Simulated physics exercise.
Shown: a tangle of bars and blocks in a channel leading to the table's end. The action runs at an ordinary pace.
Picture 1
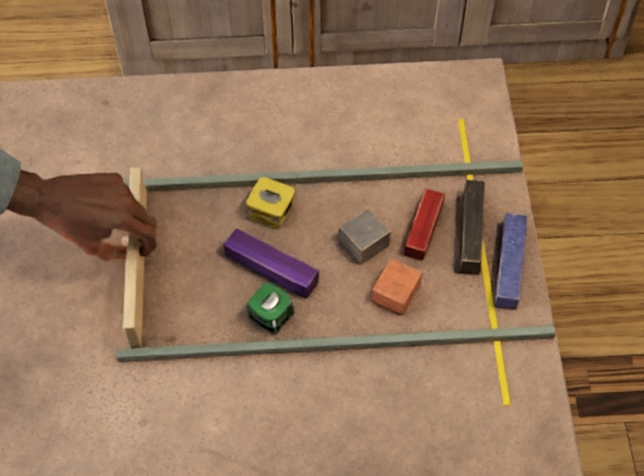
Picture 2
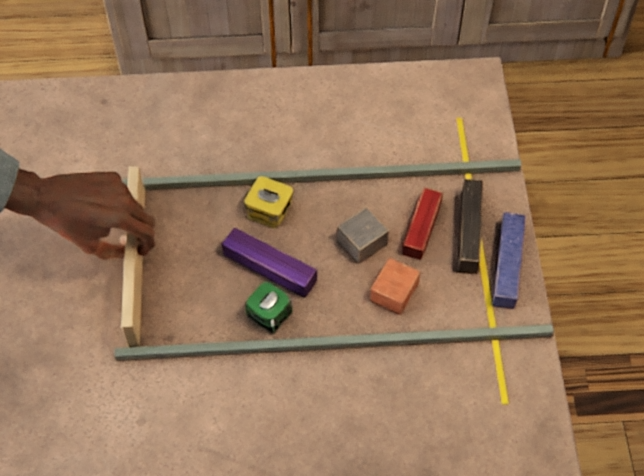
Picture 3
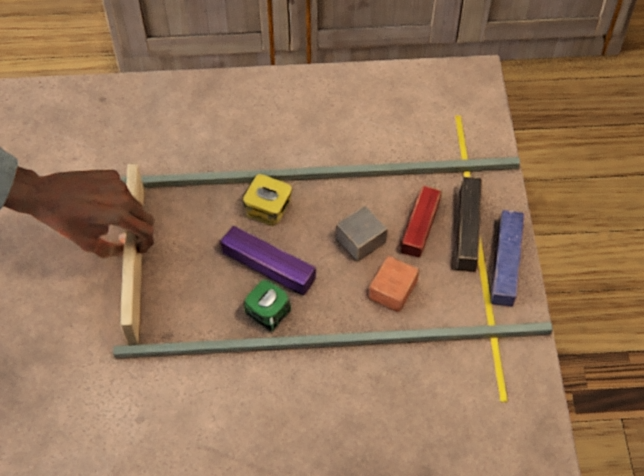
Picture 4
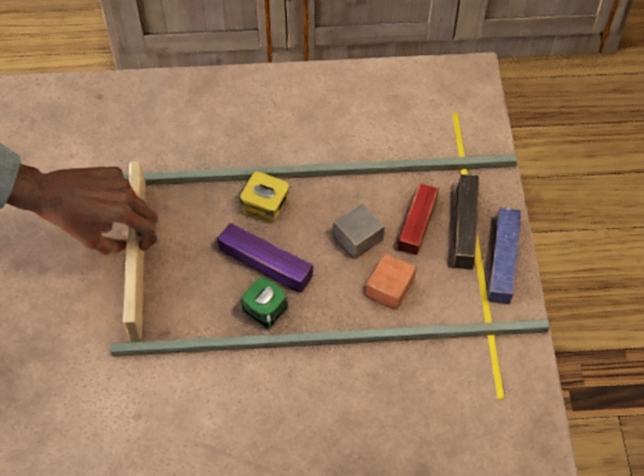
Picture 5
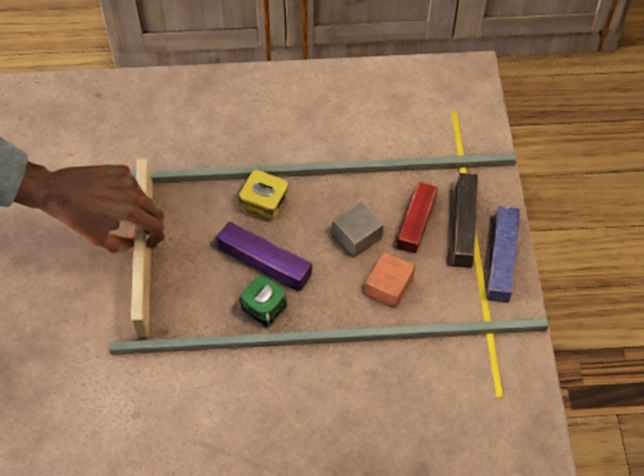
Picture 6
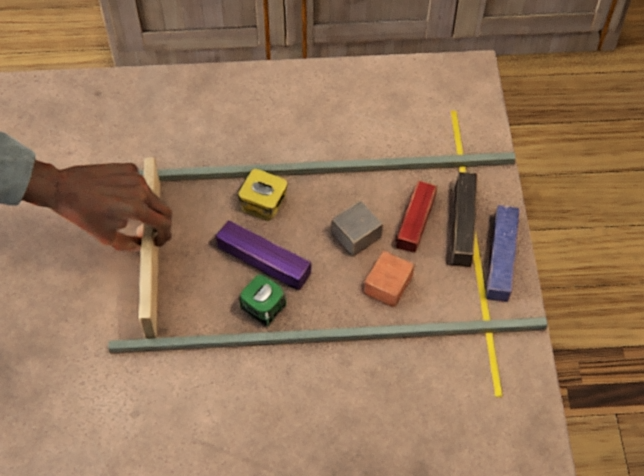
At the start, a hand grips an upright pale board at the left end of a channel holding scattered bars, blocks and two small cases, with a yellow tape line at the right. The board stays nearly still, then the hand slides it slightly right, without touching the objects, which stay in place.
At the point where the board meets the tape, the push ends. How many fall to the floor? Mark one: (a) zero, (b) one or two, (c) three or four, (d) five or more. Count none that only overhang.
(c) three or four.
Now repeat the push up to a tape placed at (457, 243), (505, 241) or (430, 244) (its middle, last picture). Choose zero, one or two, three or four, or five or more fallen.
Per place, in order: 1 or 2; 5 or more; one to two.
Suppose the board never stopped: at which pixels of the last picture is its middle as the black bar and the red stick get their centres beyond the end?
(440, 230) and (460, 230), roughly.
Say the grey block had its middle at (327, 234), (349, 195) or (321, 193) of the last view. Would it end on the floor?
Per position, it is not dislodged / is not dislodged / is not dislodged.
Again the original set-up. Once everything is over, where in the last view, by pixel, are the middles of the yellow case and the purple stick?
About (484, 173), and the other about (508, 257).
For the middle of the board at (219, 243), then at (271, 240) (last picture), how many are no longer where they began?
Counting first: 1, next 3.
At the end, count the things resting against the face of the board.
3.
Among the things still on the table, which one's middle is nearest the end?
Foremost: The grey block.
Soon after, none off yet; blue bar at rest near (503, 253); black bar at rest near (465, 219); red stick at rest near (417, 216).
Then, none off yet; blue bar at rest near (503, 253); black bar moving near (471, 218); red stick moved a little near (445, 212).
At rest, the number that fall off is three or four; fallen, orange block, red stick, black bar and blue bar.
